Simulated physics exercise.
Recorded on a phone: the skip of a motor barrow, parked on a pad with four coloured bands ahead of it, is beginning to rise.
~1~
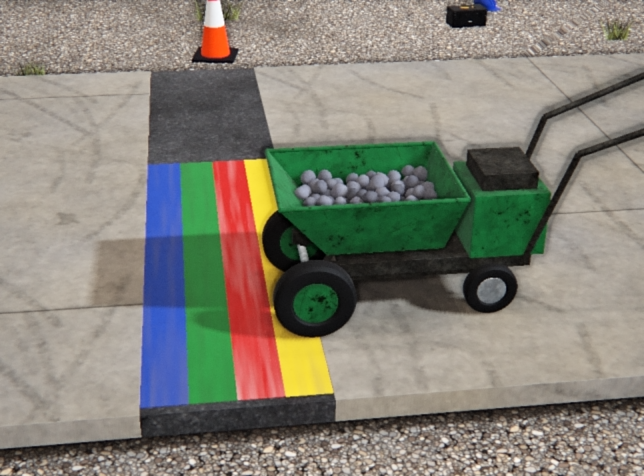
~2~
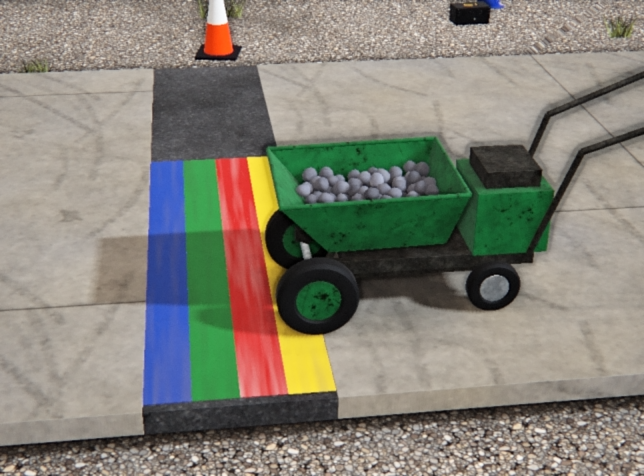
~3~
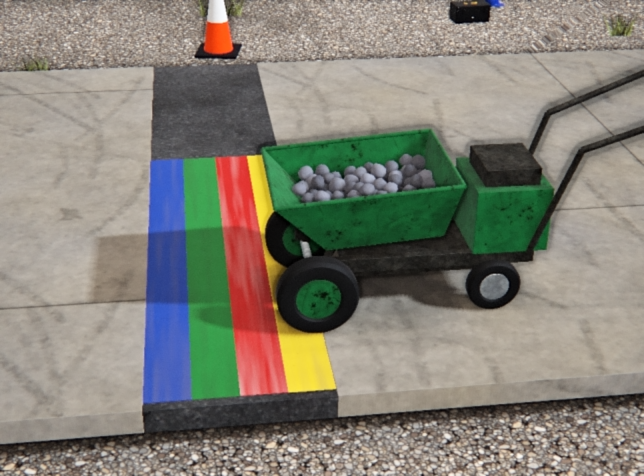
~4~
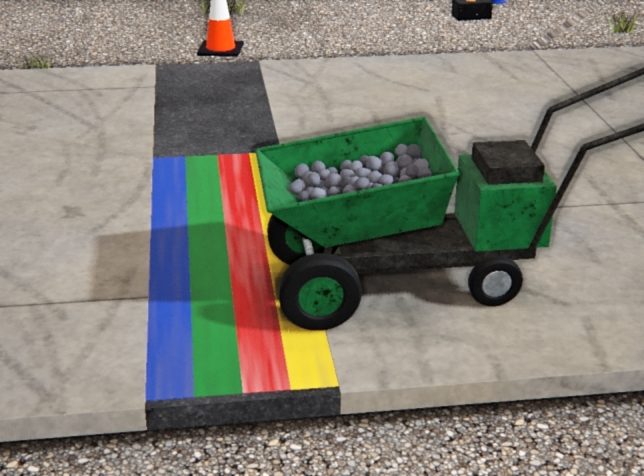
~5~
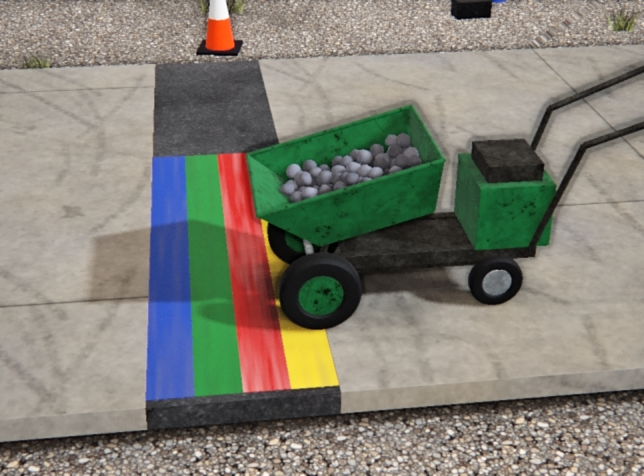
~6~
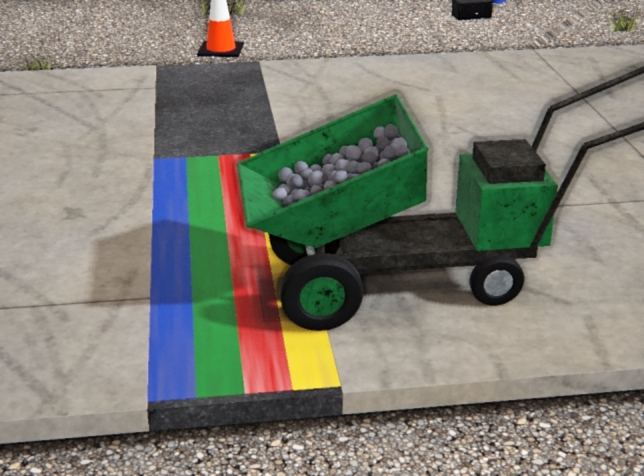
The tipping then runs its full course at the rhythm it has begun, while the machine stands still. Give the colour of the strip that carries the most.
It is blue.
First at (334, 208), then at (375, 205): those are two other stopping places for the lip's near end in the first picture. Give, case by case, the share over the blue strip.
20 %, then 10 %.
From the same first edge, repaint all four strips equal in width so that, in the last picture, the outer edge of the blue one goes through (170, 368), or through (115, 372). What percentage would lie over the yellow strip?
Shares: Close to 0 %; close to 0 %.
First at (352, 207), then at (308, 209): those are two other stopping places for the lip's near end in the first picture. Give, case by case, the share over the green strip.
The first spot gives roughly 30 %; the second gives roughly 30 %.
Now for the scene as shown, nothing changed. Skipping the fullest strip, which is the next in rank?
The answer is the green strip.
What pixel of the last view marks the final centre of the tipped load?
The centre settles at about (160, 302).
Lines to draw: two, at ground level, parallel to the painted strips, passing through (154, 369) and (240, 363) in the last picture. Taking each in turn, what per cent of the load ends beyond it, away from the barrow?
In order: 40 per cent, then 90 per cent.
Shortly afterwards, skip tipped steeply; the whole lot in the skip.
Next, skip tipped right over; near half in the skip; a little over the green strip; near a third over the blue strip; only a few off the paint.
Some moments later, skip tipped right over; a little in the skip; a little over the green strip; near a third over the blue strip; near a third off the paint.
In the end, skip tipped right over; a little in the skip; none at all over the yellow strip; none at all over the red strip; a little over the green strip; near a third over the blue strip; near a third off the paint.
